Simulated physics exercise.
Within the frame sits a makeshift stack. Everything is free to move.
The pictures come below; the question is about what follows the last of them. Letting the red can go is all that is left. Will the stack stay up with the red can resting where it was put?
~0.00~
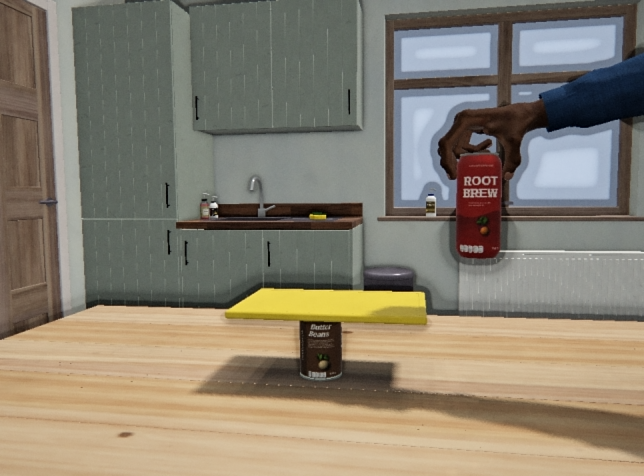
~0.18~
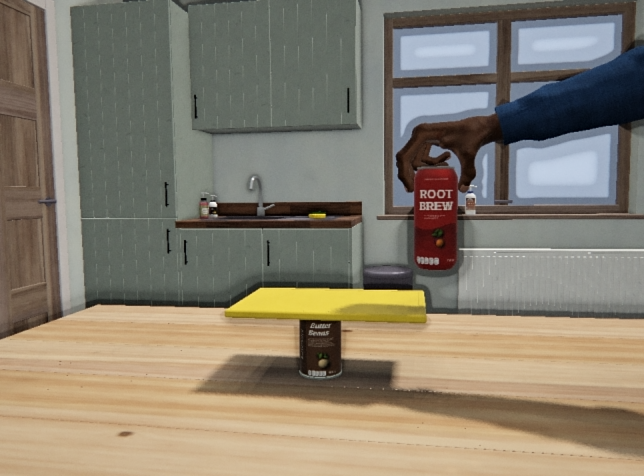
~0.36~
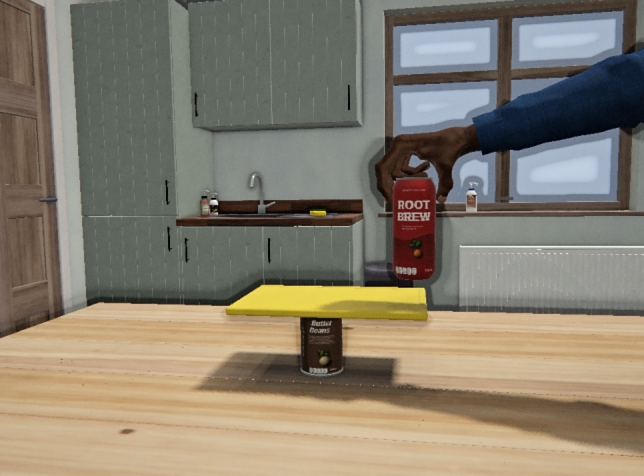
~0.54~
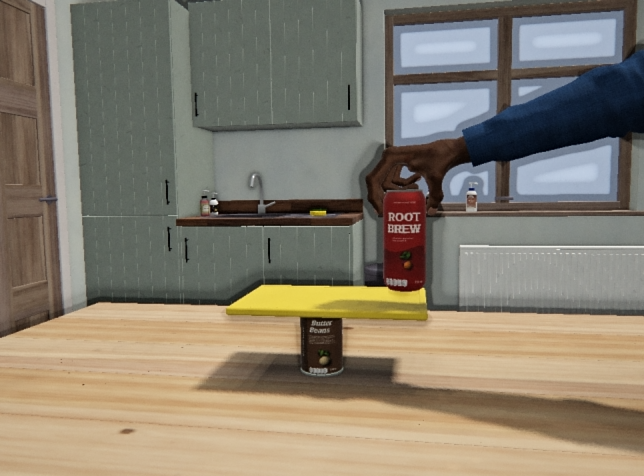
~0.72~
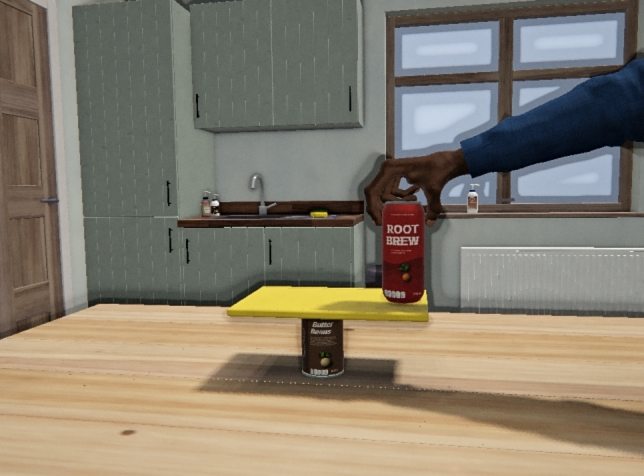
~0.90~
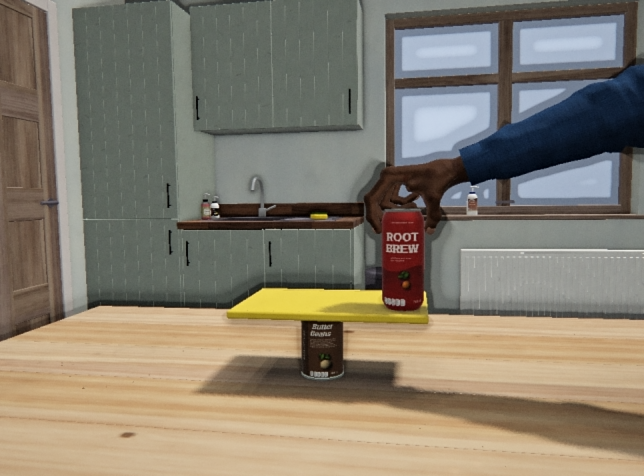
No.
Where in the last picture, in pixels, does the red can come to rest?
Look near (608, 391) in the final picture.
Around 1.30 s, red can now fallen; yellow lid rocked 50° from its first pose.
Around 1.40 s, yellow lid rocked 43° from its first pose.
Around 1.60 s, yellow lid now fallen.
Around 1.90 s, things are still on the move.
Finally (2.0 s), fallen, yellow lid and red can; brown tin still in place. Final places as the last picture's camera would see them, red can near (608, 391). The stack loses its balance.
